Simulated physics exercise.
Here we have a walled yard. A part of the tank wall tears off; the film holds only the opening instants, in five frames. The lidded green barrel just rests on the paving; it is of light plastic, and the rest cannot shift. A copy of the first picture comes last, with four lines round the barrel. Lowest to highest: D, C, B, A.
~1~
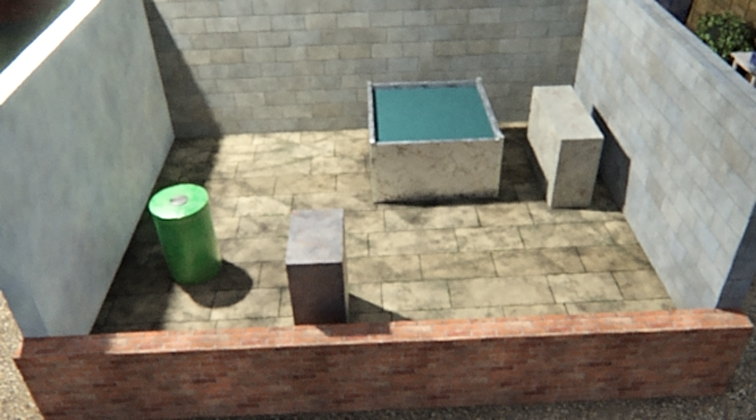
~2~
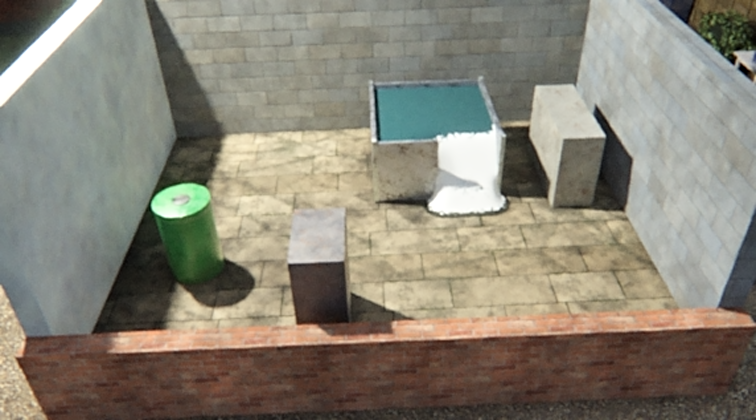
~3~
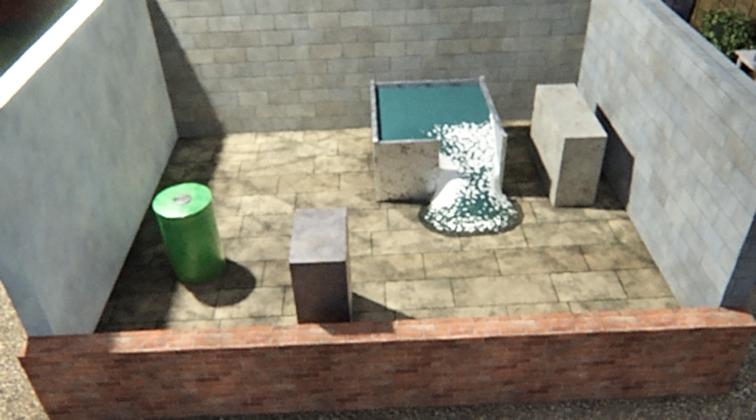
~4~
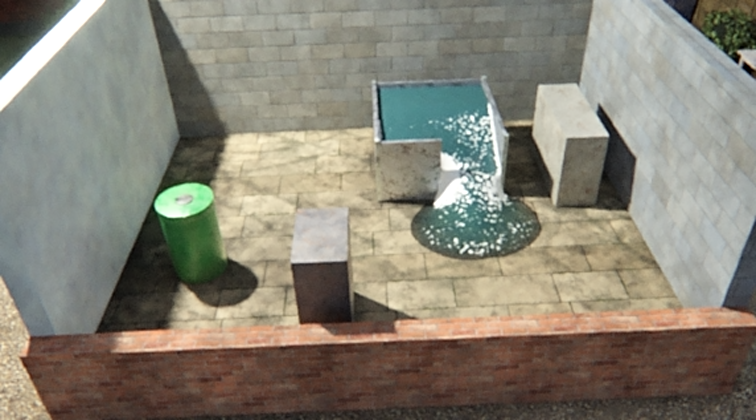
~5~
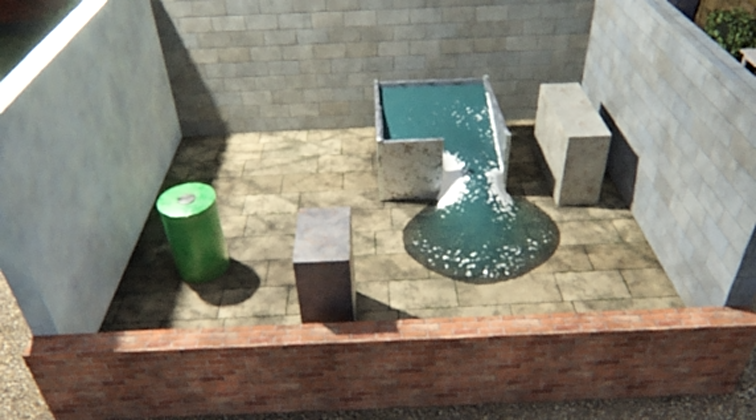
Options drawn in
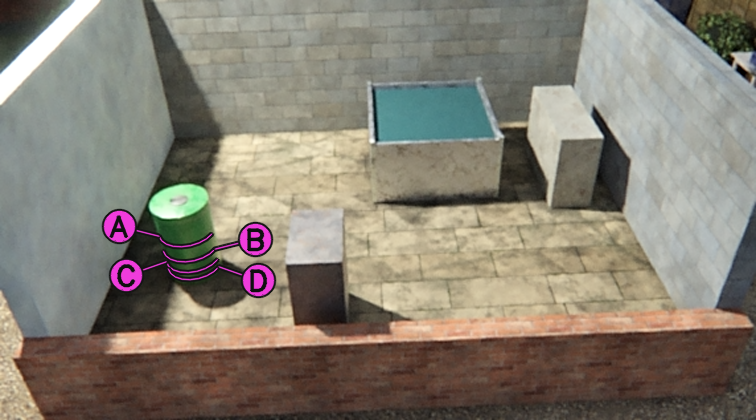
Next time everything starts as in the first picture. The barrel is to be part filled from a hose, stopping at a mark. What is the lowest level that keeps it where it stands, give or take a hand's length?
Go for D.
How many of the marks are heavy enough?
All four.
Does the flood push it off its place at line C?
No, not at all.
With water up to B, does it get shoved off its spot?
No, that is safe.
On the marked copy, A at (181, 246); B at (185, 261); C at (188, 272); D at (190, 279); from the bottom up D, C, B, A.
With A, it does not move.
With B, it does not move.
With C, it does not move.
With D, it does not move.
